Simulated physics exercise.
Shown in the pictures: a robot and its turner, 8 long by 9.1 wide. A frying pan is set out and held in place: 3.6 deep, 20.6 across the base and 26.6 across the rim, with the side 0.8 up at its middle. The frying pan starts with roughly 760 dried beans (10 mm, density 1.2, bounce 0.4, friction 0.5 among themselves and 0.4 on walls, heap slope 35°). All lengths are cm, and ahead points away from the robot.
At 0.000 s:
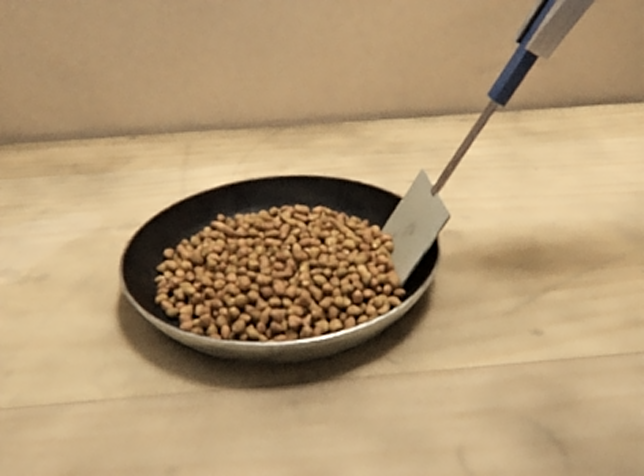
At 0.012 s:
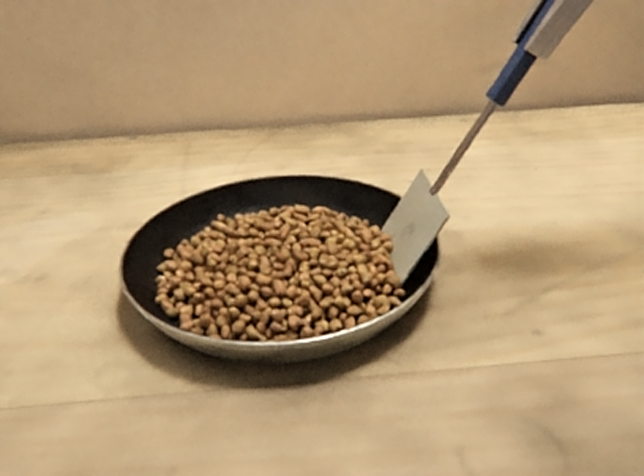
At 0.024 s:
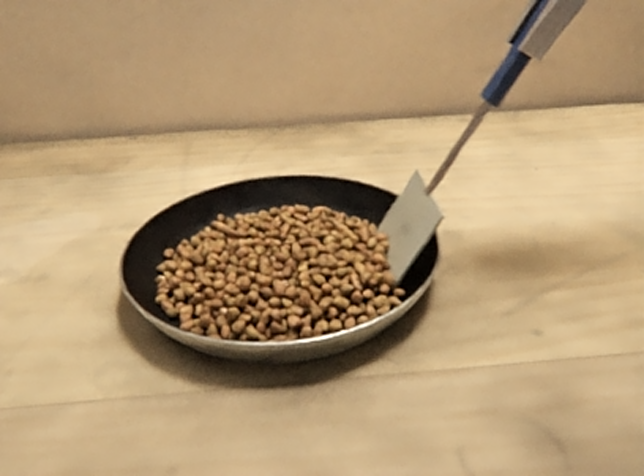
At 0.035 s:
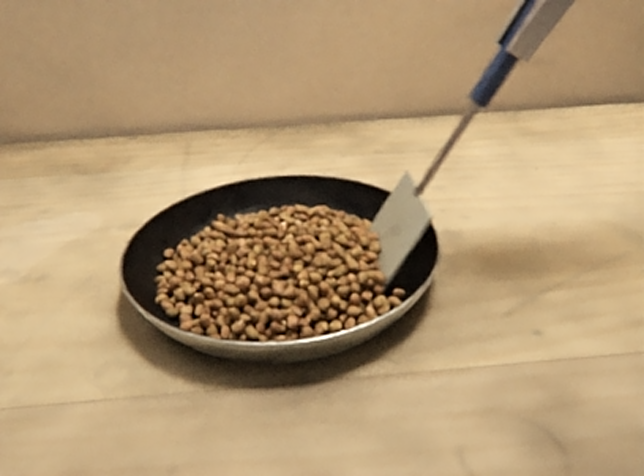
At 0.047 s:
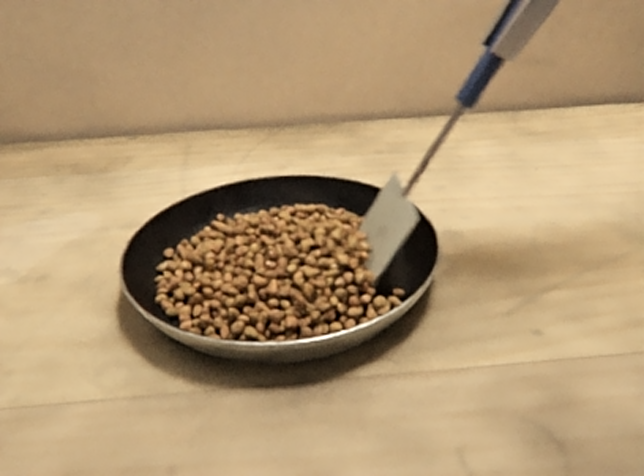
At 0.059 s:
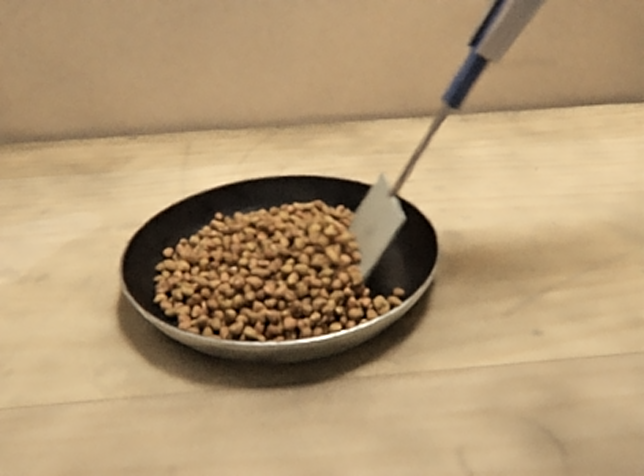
In a dark frying pan, a turner pushes the brown beans to the left.
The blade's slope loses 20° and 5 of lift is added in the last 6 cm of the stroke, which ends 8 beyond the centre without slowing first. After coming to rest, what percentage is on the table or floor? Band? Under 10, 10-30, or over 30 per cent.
10-30 per cent.
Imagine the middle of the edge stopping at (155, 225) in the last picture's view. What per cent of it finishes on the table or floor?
I'd put it near 25 per cent.
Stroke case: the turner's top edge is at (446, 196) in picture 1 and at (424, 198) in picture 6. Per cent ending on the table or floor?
Around 5 per cent finishes there.
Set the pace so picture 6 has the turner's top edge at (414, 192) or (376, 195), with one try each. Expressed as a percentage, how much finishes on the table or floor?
Estimates: Near 5 %, near 25 %.
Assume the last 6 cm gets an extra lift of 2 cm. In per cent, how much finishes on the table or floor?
I'd reckon around 15 per cent.
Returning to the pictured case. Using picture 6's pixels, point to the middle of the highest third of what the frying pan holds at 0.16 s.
Around (216, 252).
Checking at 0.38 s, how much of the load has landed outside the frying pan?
Around 15 %.
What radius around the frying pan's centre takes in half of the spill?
Distance, approx.: 28 cm.
After 0.11 s, sloping 60°, highest piece 6 above the table; 762 in the frying pan.
After 0.16 s, sloping 54°, highest piece 6 above the table; 762 in the frying pan.
After 0.38 s, sloping 40°, highest piece 5 above the table; 649 in the frying pan, 110 on the table or floor, 3 on the blade or in flight.
After 1.43 s, sloping 40°, highest piece 4 above the table; 648 in the frying pan, 114 on the table or floor.
In the end, 648 in the frying pan, 114 on the table or floor. That is 15 % on the table or floor.
